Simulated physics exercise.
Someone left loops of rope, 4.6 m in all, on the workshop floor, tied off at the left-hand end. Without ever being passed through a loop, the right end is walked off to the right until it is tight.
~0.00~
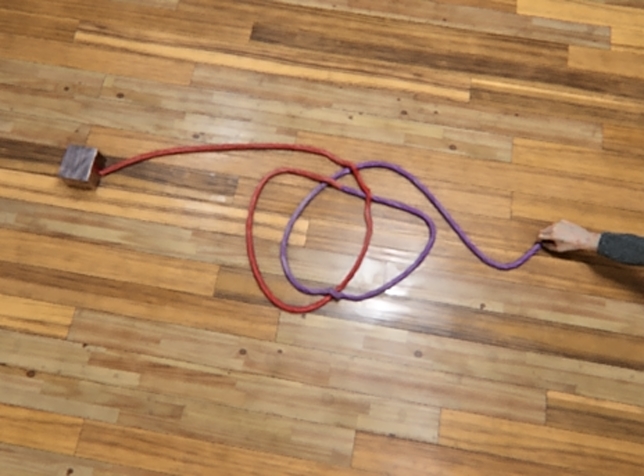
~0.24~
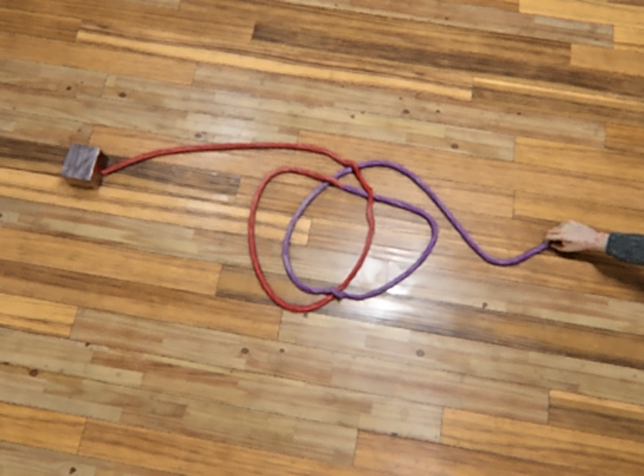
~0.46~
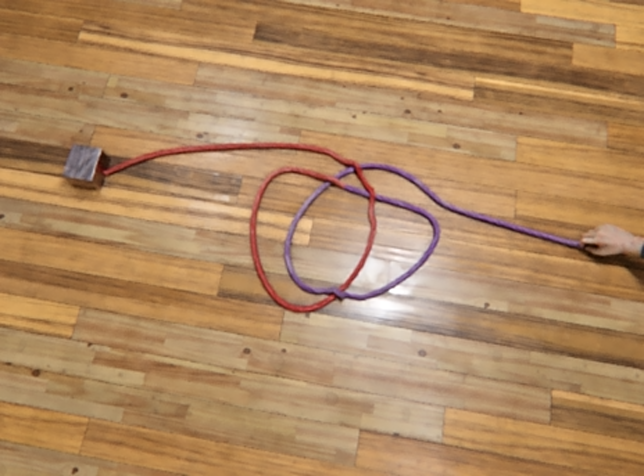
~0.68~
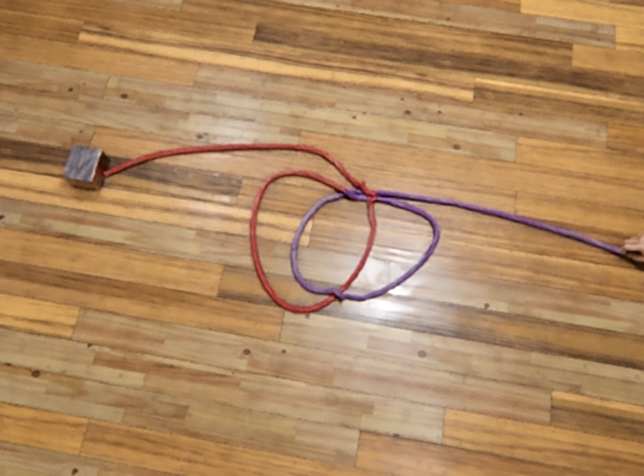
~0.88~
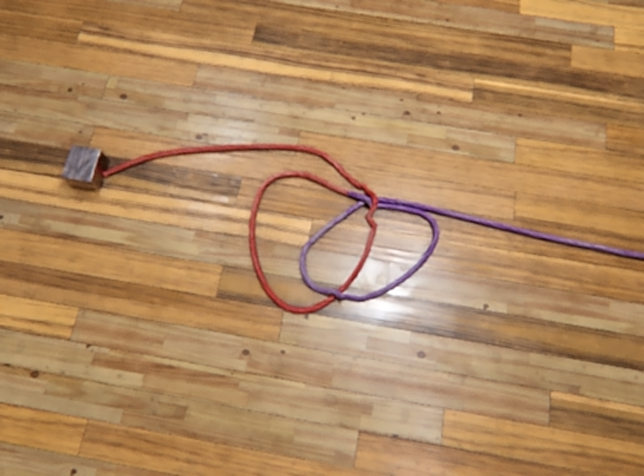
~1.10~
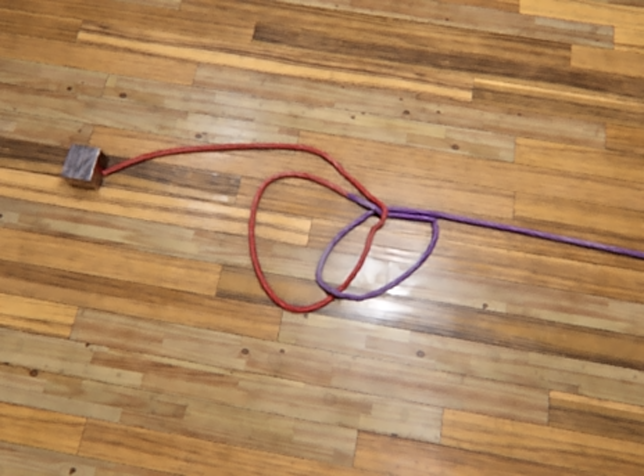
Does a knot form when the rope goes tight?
Yes.
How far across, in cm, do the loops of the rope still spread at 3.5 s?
28 cm, roughly.
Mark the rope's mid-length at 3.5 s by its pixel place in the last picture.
Mid-length point: Approx. (443, 228) px.
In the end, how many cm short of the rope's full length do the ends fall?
I'd put it at close to 20 cm.
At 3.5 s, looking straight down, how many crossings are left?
The number is 3.
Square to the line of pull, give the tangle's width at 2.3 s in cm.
Looks like about 50 cm to me.
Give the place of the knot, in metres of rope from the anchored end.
About 1.4 m from the fixed end.
By 2.3 s, the ends are 2.7 m apart, loops still 49 cm across.
By 3.5 s, the ends are 3.5 m apart, loops still 28 cm across.
By 4.8 s, the ends are 4.2 m apart, loops still 17 cm across.
By 6.0 s, the ends are 4.4 m apart, loops still 7 cm across.
By 6.3 s, the ends are 4.4 m apart, loops still 8 cm across.
